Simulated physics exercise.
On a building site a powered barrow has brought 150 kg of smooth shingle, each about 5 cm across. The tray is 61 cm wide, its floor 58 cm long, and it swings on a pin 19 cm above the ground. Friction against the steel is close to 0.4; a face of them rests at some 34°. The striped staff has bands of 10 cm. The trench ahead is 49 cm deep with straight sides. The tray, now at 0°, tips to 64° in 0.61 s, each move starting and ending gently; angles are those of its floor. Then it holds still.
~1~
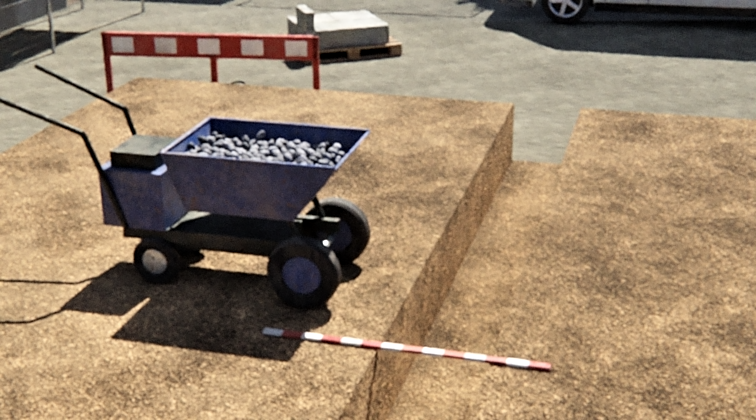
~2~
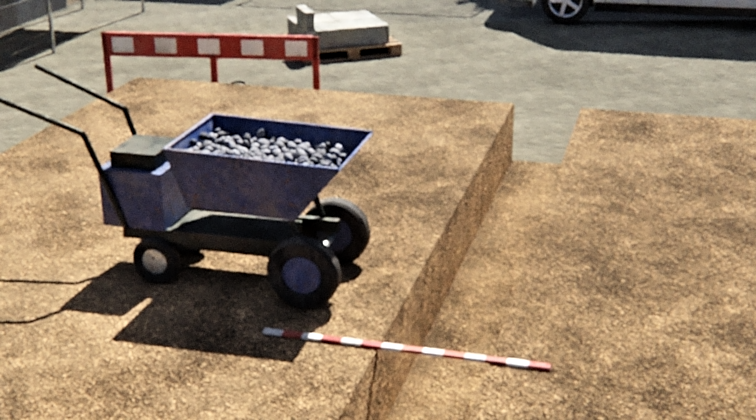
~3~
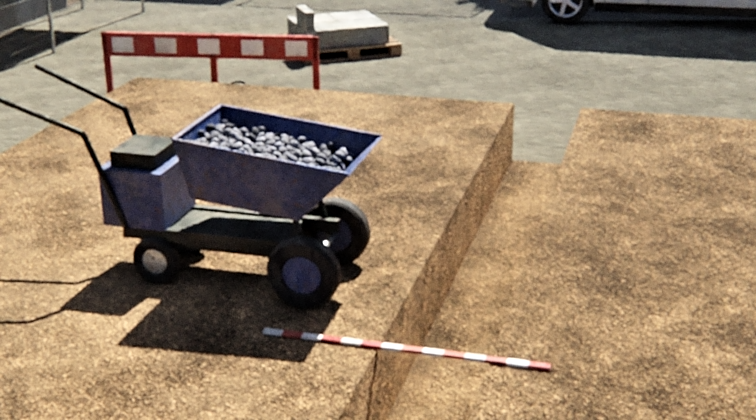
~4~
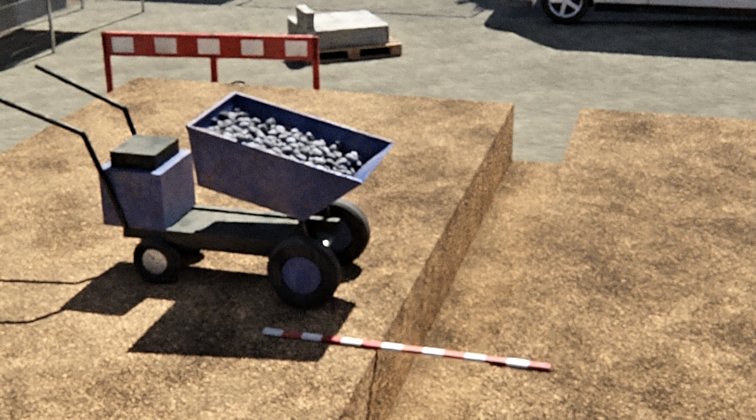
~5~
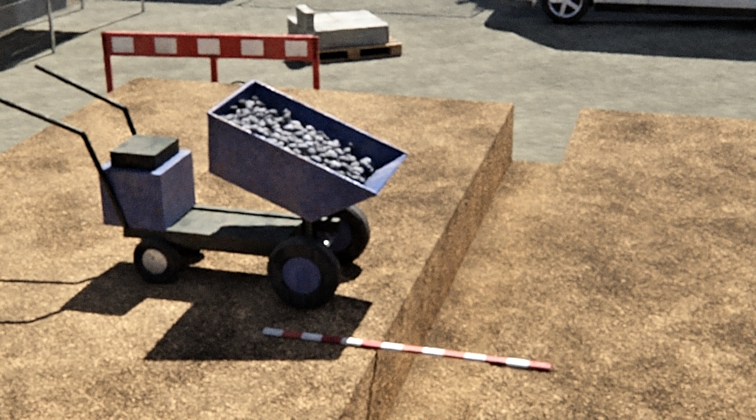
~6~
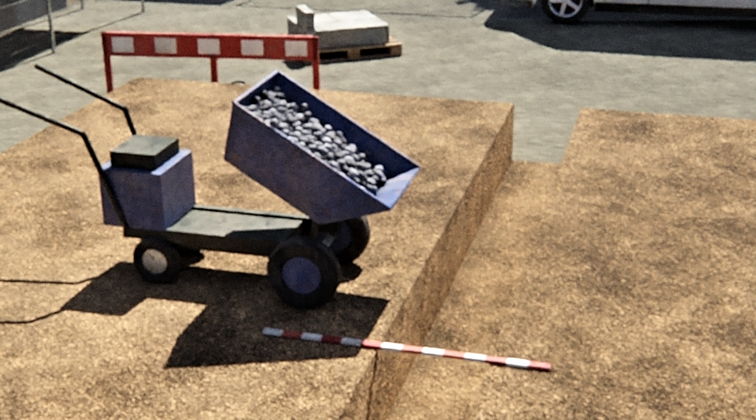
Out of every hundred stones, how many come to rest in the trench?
Roughly 74 per cent ends in the trench.
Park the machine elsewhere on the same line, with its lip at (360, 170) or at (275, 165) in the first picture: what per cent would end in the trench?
First some 50, then 90 per cent.
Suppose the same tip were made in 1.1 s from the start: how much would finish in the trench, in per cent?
In that case some 90 per cent.
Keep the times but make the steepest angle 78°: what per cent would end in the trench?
In that case some 80 per cent.
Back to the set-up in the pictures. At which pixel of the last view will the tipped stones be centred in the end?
Around (484, 372).
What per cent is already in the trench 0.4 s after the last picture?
Some 20 per cent.
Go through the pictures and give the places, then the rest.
In the first picture, the tray is at 0°, its lip at (335, 169); the top of the load is at (253, 146).
In the second picture, the tray is at 2°, its lip at (338, 170); the top of the load is at (242, 143).
In the third picture, the tray is at 6°, its lip at (348, 175); the top of the load is at (229, 133).
The fourth picture shows lip at (361, 183), floor tilted 13°, highest stones at (237, 121).
In the fifth picture, the tray is at 22°, its lip at (376, 194); the top of the load is at (250, 107).
In the sixth picture, the tray is at 31°, its lip at (390, 209); the top of the load is at (269, 98).
Then, 0.2 s after the last picture the floor is at 54°, 100 % in the tray; the foremost stones are at (408, 224).
Then, 0.4 s after the last picture the floor is at 64°, 81 % in the tray, 19 % in the trench; the foremost stones are at (495, 307).
Then, 0.8 s after the last picture the floor is at 64°, 25 % in the tray, 49 % in the trench, 26 % past the trench; the foremost stones are at (656, 315).
Then, 2.7 s after the last picture the floor is at 64°, 0 % in the tray, 74 % in the trench, 26 % past the trench; the foremost stones are past the picture's edge.
